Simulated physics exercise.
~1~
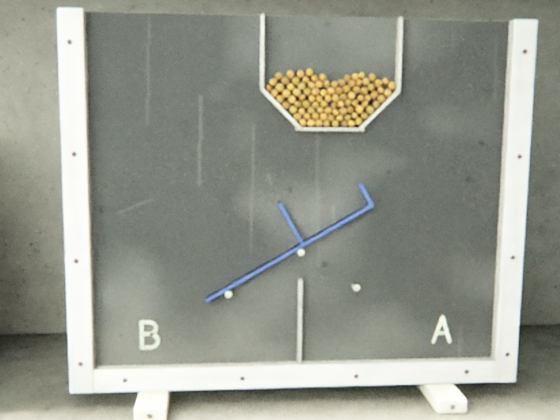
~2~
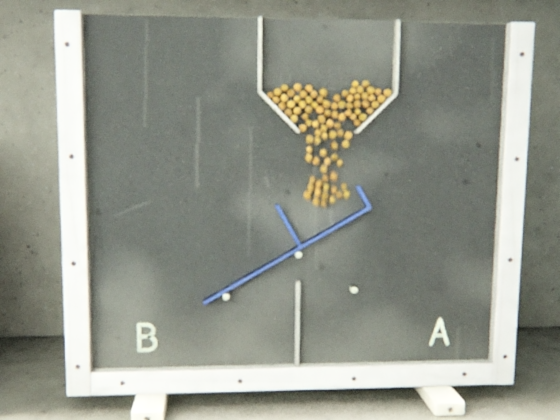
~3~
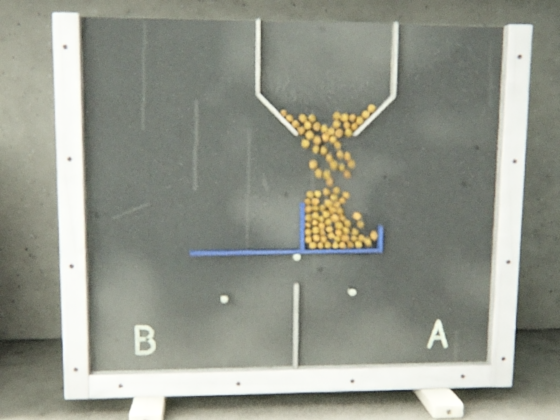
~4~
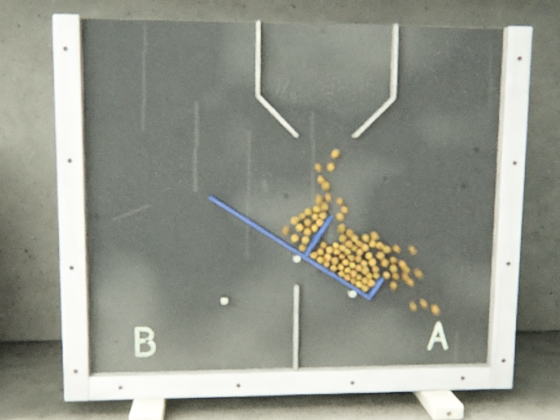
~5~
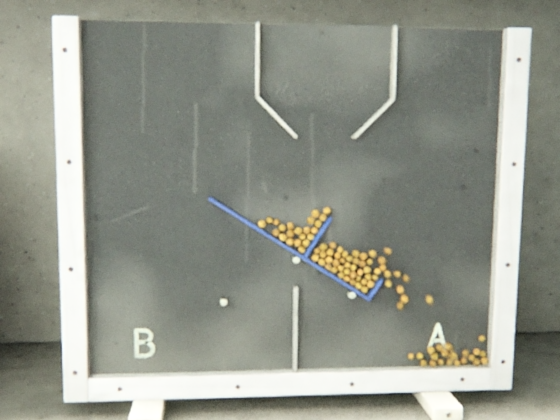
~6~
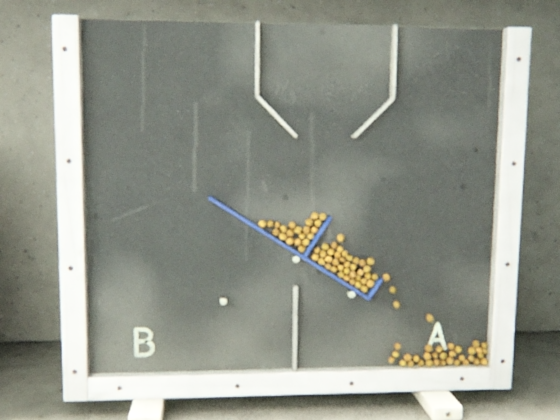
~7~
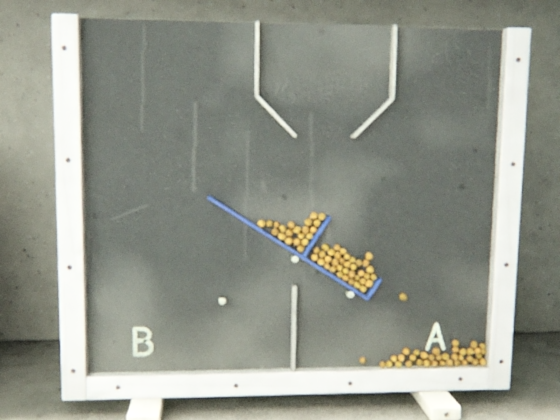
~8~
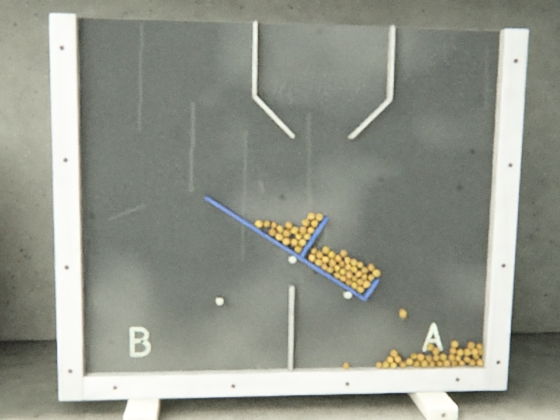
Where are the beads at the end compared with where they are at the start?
At the start the beads are all piled in the hopper at the top. At the end they are lower down, with somewhat more than half resting on the tilted blue tray and the rest in bin A at the bottom right.
